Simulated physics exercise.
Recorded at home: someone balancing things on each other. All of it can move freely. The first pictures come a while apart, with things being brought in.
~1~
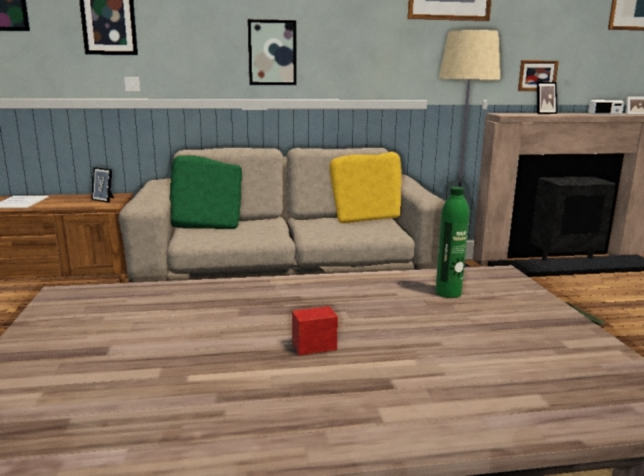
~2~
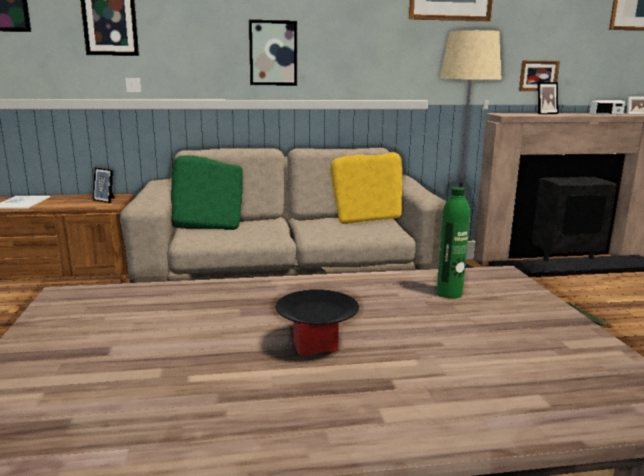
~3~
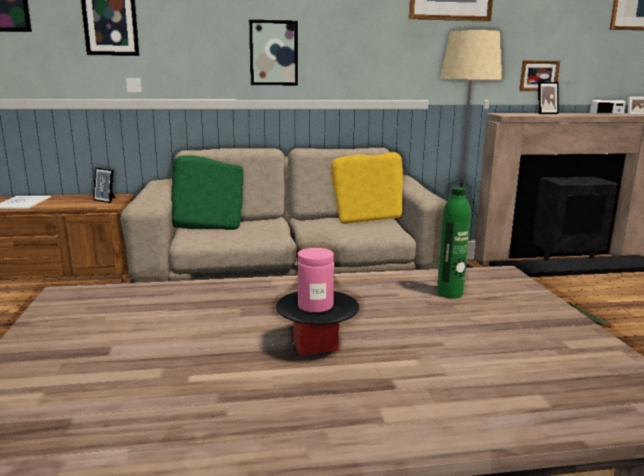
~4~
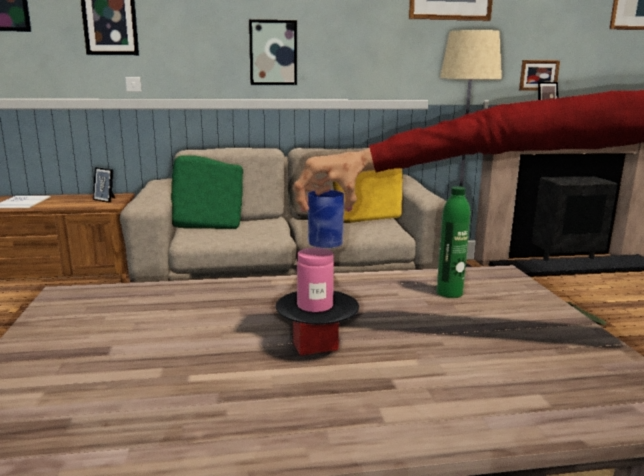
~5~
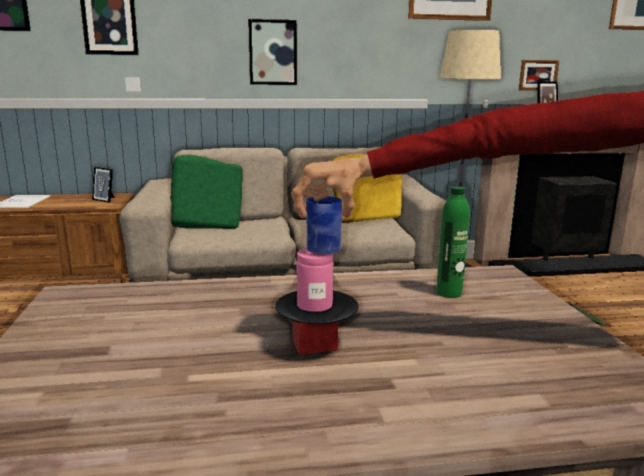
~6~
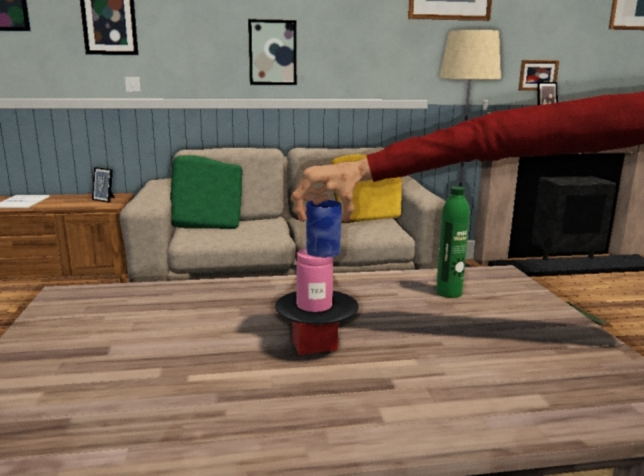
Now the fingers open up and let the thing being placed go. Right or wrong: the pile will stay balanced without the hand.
Right.
Then, 0.40 s after the last picture, nothing has stirred.
Then, 1.20 s after the last picture, blue cup resting near (324, 229).
At rest, all 5 in place. Seen from the same camera at the end, blue cup near (324, 229). The pile holds.
